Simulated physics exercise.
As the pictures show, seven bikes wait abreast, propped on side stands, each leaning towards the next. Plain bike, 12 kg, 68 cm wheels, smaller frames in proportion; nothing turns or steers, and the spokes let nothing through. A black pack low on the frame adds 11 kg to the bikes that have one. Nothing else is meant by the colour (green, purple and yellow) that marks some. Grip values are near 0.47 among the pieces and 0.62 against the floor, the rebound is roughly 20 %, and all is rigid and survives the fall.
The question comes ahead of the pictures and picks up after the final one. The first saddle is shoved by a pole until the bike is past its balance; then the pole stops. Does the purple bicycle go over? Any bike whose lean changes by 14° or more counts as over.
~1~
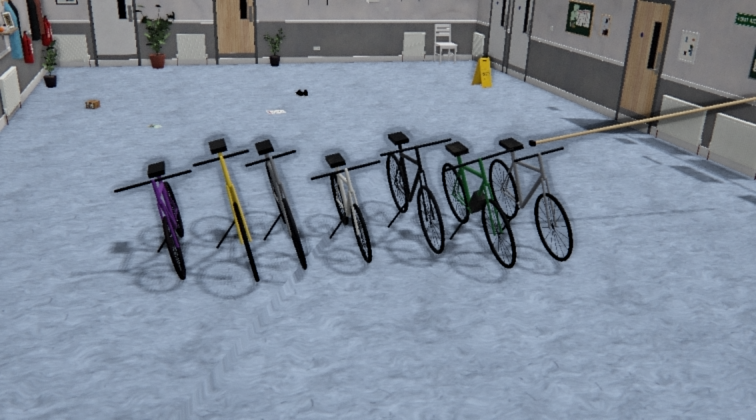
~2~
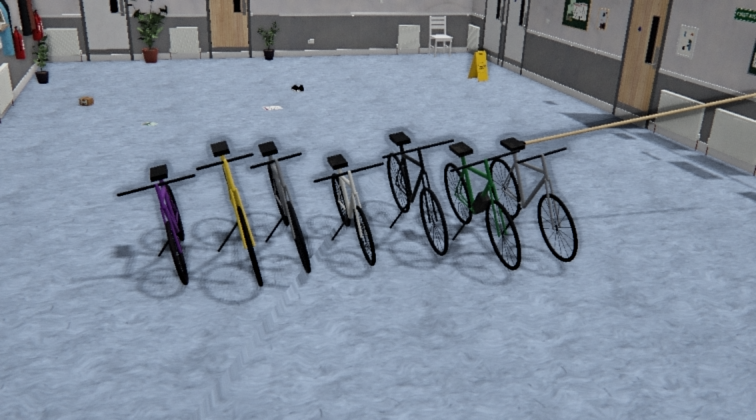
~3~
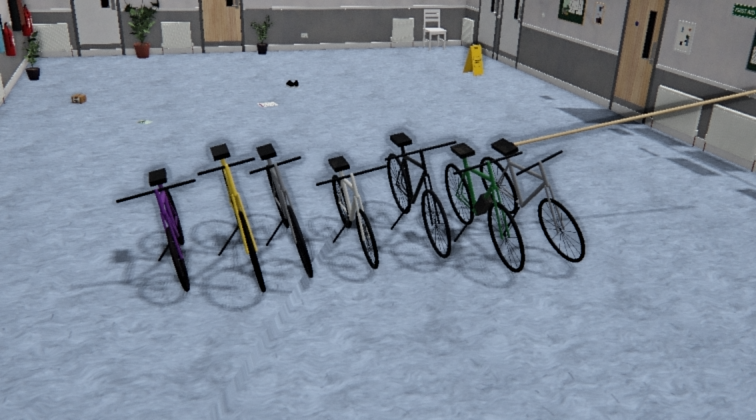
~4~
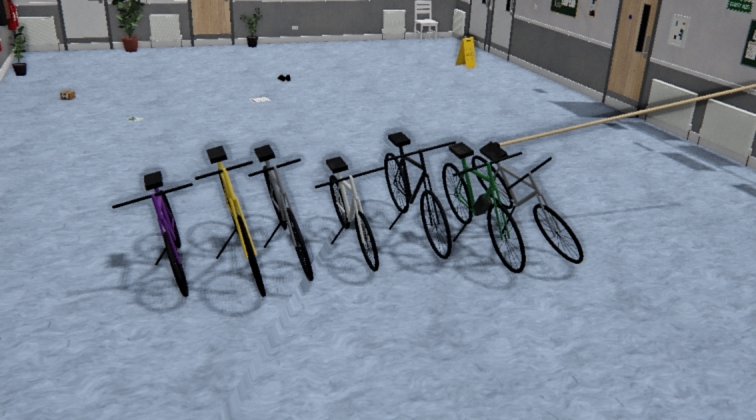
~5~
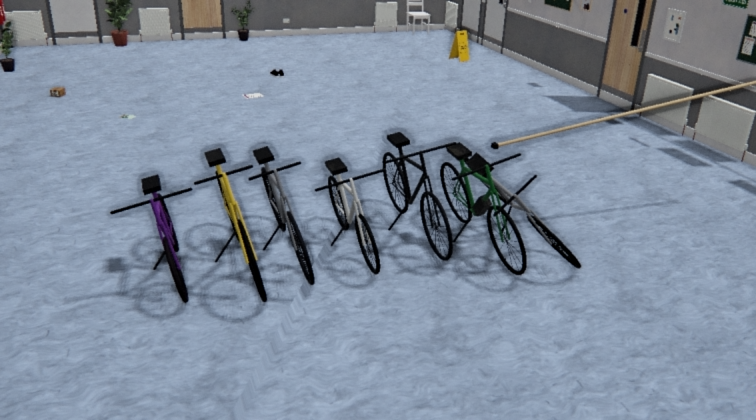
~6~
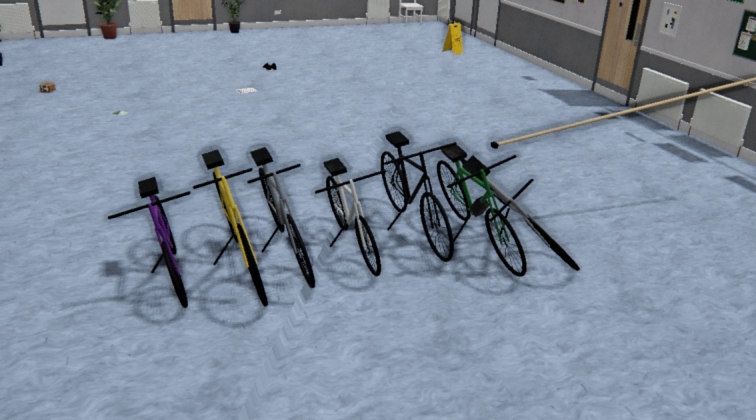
Yes.
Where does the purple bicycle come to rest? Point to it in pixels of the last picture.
I'd put it somewhere near (113, 265).
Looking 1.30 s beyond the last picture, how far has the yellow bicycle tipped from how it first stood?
It's at some 0 degrees.
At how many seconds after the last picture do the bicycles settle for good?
Settling time: Near 4.0 s.
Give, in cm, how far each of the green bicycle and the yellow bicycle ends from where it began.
Green 60 cm, yellow 90 cm.
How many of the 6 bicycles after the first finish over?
It comes to 6.
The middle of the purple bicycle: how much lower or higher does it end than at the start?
About 15 cm lower.
Then, 1.30 s later than the last frame, 2 of the 6 other bicycles over; purple bicycle unmoved; green bicycle tilted 40°.
Then, 1.94 s later than the last frame, 4 of the 6 other bicycles over; purple bicycle unmoved; green bicycle tilted 65°.
Then, 2.74 s later than the last frame, 6 of the 6 other bicycles over; purple bicycle tilted 42°; green bicycle tilted 65°.
When it is over, 6 of the 6 other bicycles over; purple bicycle tilted 64°; yellow bicycle tilted 73°; green bicycle tilted 65°. Not one is left standing. In pixels of the last frame, middles, purple bicycle near (113, 265), yellow bicycle near (138, 274).
